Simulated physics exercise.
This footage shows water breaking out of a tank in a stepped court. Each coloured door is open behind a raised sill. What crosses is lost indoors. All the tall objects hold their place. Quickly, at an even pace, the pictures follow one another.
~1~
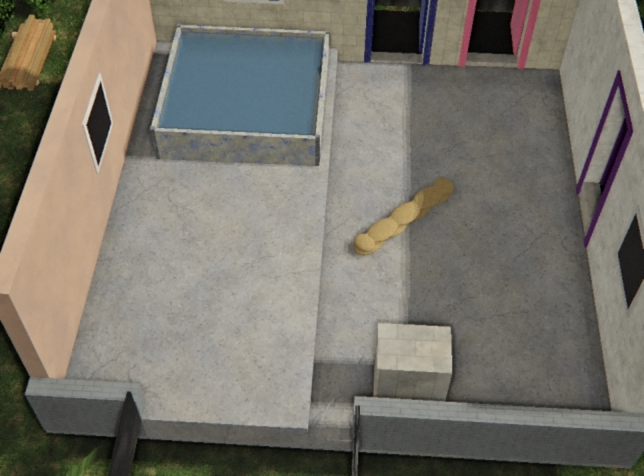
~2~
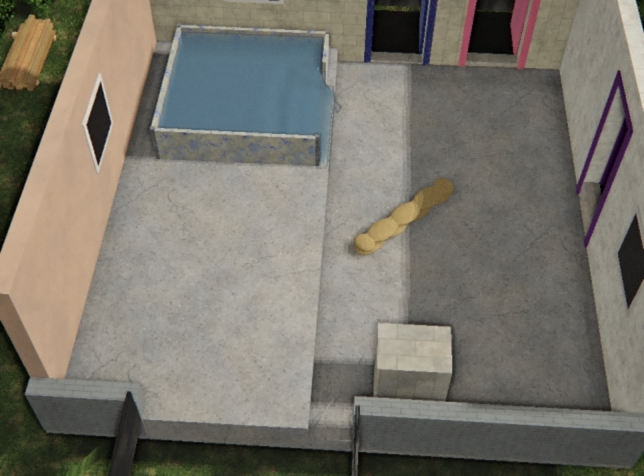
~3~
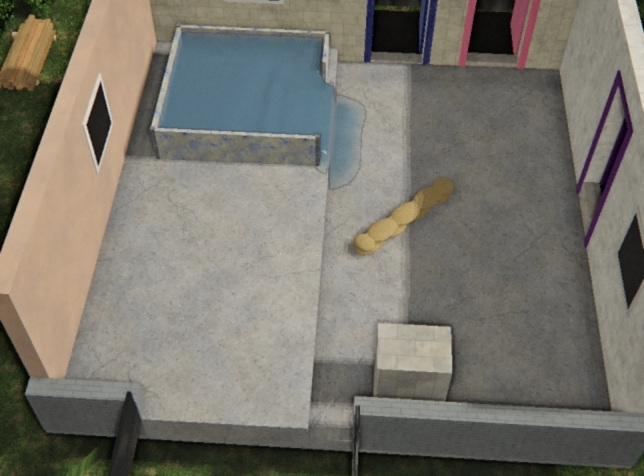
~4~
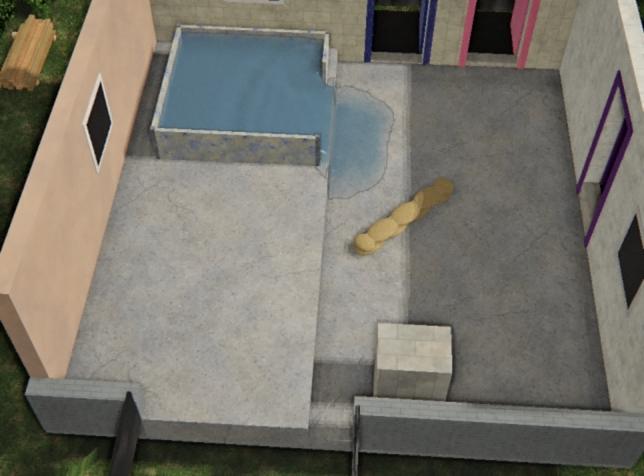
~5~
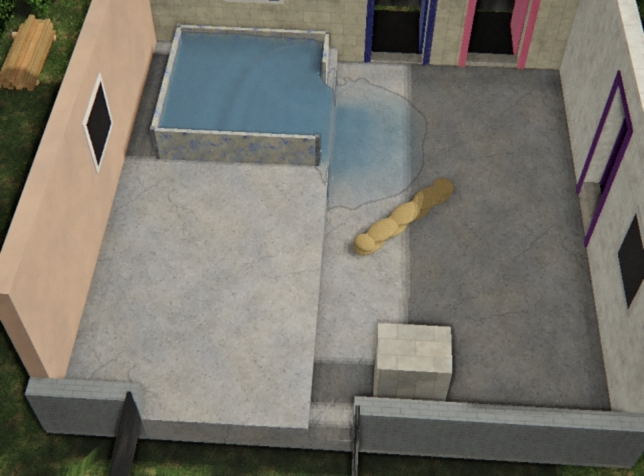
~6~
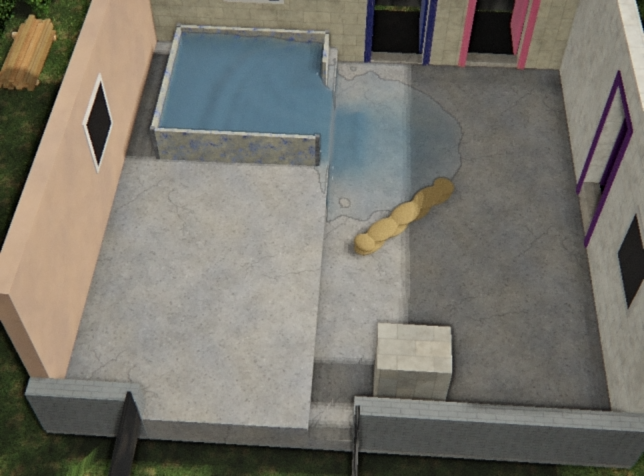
Water broke out through a gap in the right side of a raised tank and spread across the pale paving onto the darker floor, reaching a knobbly tan object that stayed still.
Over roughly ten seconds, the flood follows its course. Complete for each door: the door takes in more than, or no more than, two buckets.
Completed: The blue door takes in more than two buckets; the purple door takes in no more than two buckets; the pink door takes in more than two buckets.
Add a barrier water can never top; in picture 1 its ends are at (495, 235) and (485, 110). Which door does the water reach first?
It's the pink one.
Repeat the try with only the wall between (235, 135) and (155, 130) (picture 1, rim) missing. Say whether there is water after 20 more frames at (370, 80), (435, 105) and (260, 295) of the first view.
Respectively: Parched, parched and drenched.
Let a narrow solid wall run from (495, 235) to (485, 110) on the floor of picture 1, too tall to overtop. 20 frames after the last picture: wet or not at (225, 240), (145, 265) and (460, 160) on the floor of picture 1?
The first is still bare, the second still bare and the third inundated.
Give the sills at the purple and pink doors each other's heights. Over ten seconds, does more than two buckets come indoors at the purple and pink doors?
The purple door door admits more, the pink door door admits less.
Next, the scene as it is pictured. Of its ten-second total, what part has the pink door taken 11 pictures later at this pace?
Around 0 in a hundred.
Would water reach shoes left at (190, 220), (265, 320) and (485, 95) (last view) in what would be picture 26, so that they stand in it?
First spot not wet, second not wet, third soaked.
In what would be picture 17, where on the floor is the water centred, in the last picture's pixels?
I'd put it at around (326, 118).
A moment on, water covers 25 % of the floor; the blue door wet at the sill, nothing in, the purple door not reached, the pink door not reached.
Next, water covers 30 % of the floor; the blue door wet at the sill, nothing in, the purple door wet at the sill, nothing in, the pink door wet at the sill, nothing in.
Then, water covers 40 % of the floor; the blue door wet at the sill, nothing in, the purple door wet at the sill, nothing in, the pink door under two buckets in.
Later, water covers 60 % of the floor; the blue door under two buckets in, the purple door wet at the sill, nothing in, the pink door over two buckets in.
In the end, water covers 60 % of the floor; the blue door far over two buckets in, the purple door wet at the sill, nothing in, the pink door over two buckets in.
